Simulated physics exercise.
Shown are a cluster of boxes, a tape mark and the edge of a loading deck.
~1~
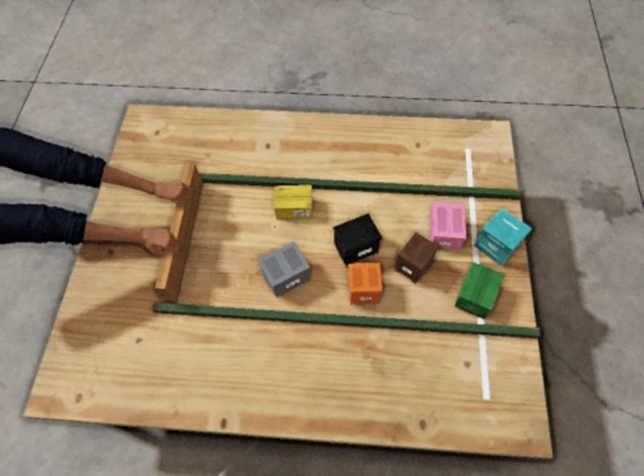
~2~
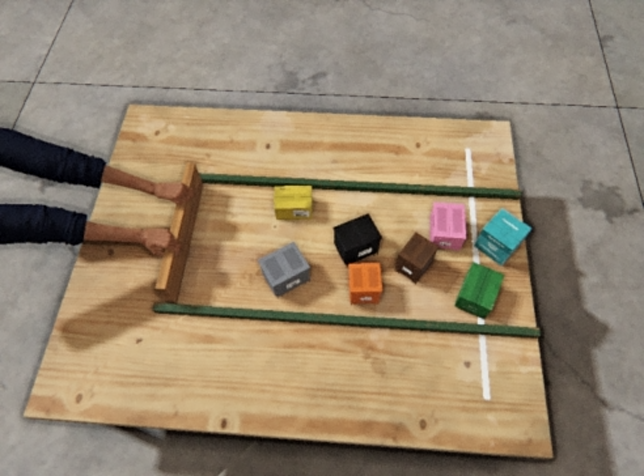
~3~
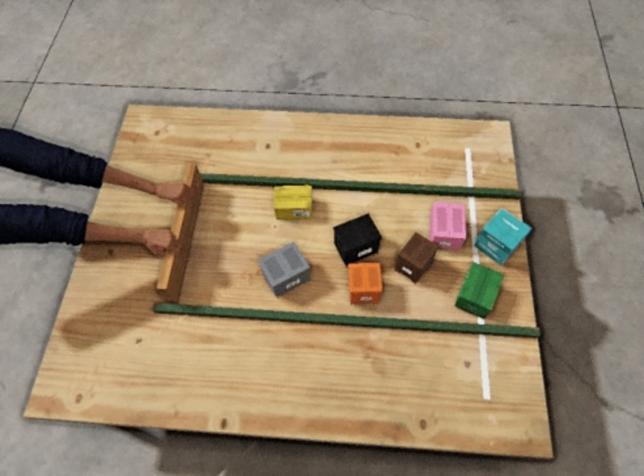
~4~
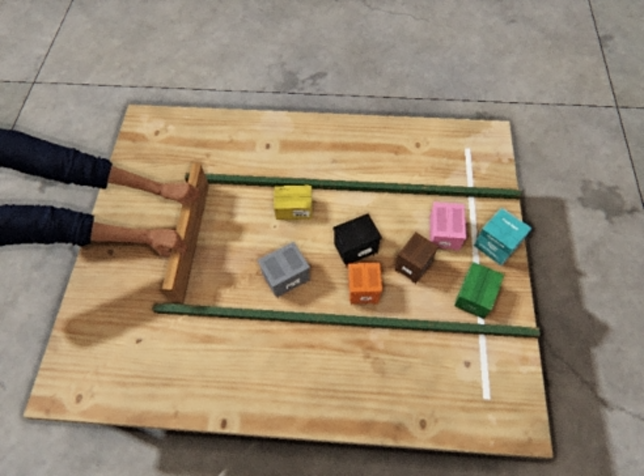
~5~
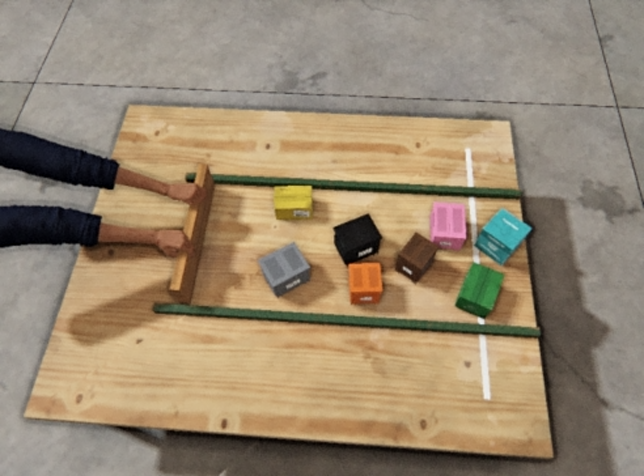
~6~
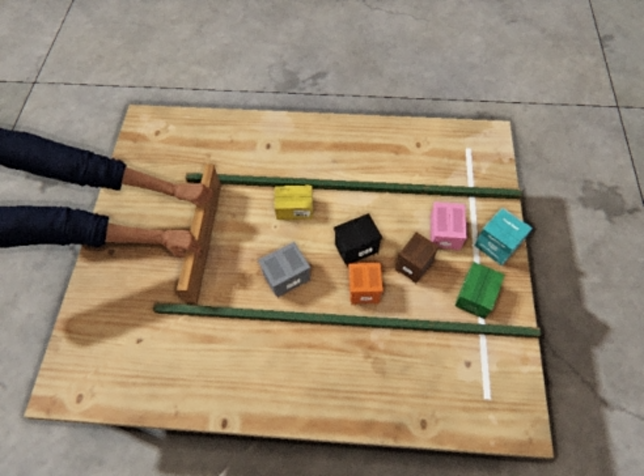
The footage shows two hands holding a wooden plank at the left of a loading deck, then sliding it slightly right between green rails, while the scattered coloured boxes near and around a white tape mark stay still.
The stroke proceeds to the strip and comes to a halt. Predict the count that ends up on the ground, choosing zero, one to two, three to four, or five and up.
Three or four tumble down.
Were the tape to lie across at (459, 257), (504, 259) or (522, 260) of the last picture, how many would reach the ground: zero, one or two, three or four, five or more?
One to two; at least five; five or over.
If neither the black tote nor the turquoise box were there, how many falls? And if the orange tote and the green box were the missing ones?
The answer is 2 and then 2.
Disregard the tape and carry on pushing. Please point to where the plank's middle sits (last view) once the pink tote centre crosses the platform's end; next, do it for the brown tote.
I'd put it close to (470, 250), and close to (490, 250) for the other one.
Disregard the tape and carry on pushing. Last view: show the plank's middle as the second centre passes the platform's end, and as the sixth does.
About (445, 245) and about (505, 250).
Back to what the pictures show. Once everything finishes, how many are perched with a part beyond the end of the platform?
That would be 1.
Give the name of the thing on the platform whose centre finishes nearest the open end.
It's the brown tote.
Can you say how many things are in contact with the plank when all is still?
The figure is 3.
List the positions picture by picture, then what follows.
The first picture shows turquoise box (502, 237); green box (479, 291); pink tote (447, 227); plank (182, 231); tape (476, 258).
The second picture shows green box (479, 291); brown tote (416, 259).
The third picture shows pink tote (447, 226); yellow parcel (294, 203).
The fourth picture shows turquoise box (501, 237); black tote (357, 240).
The fifth picture shows green box (479, 291); grey tote (285, 271).
The sixth picture shows turquoise box (502, 237); green box (479, 291); pink tote (447, 226); plank (201, 233); tape (477, 258).
A little later, none off yet; turquoise box at rest near (502, 237); green box at rest near (479, 291); pink tote at rest near (447, 226).
Next, none off yet; turquoise box shifted about its own width near (527, 234); green box shifted about its own width near (520, 292); pink tote shifted about its own width near (487, 225).
When it is over, the number that fall off is three or four; down, orange tote, pink tote, green box and turquoise box.
